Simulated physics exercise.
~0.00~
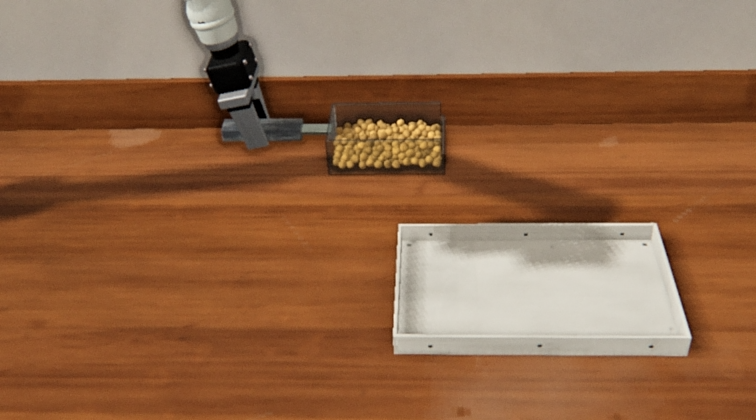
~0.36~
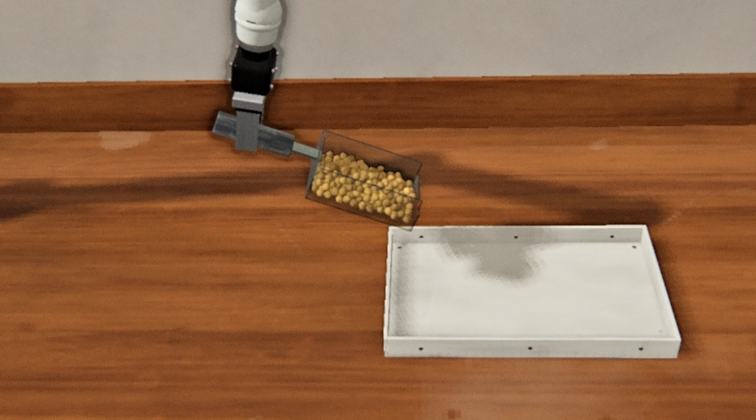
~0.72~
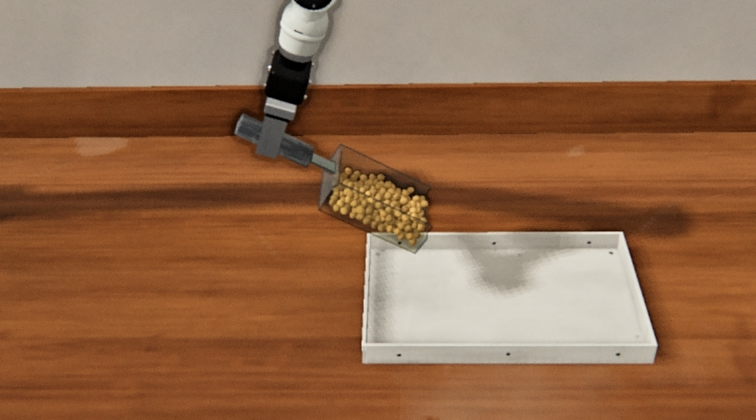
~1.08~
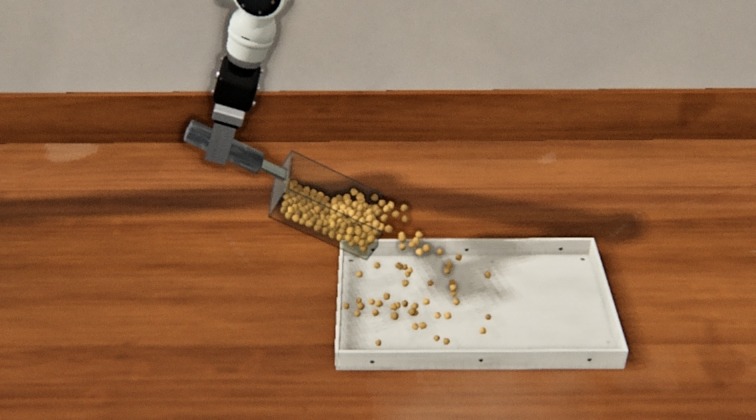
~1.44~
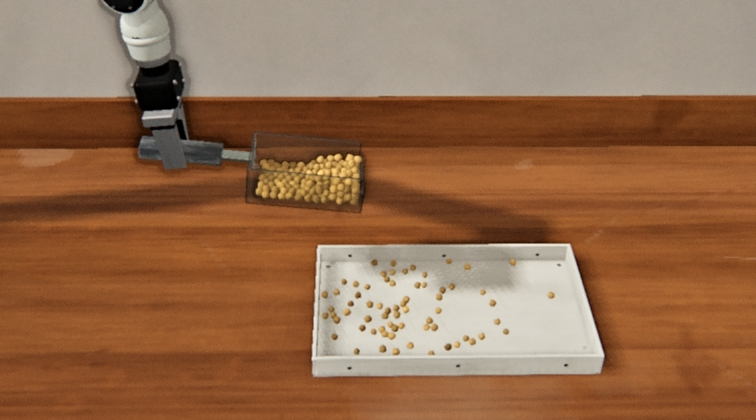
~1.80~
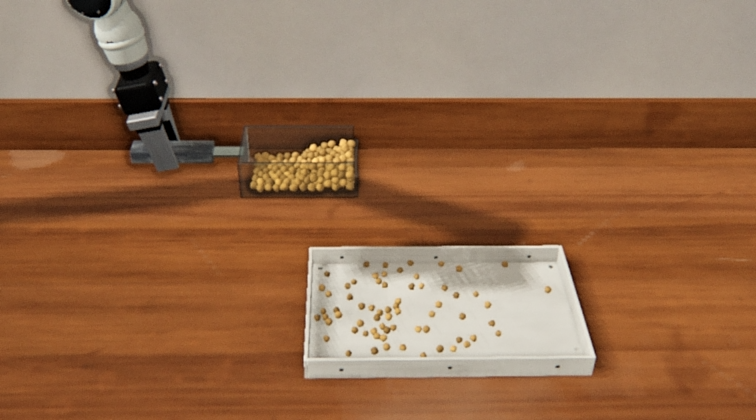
Robot arm tipping a clear box of dried chickpeas, spilling some into a white tray, then levelling it with most still inside.
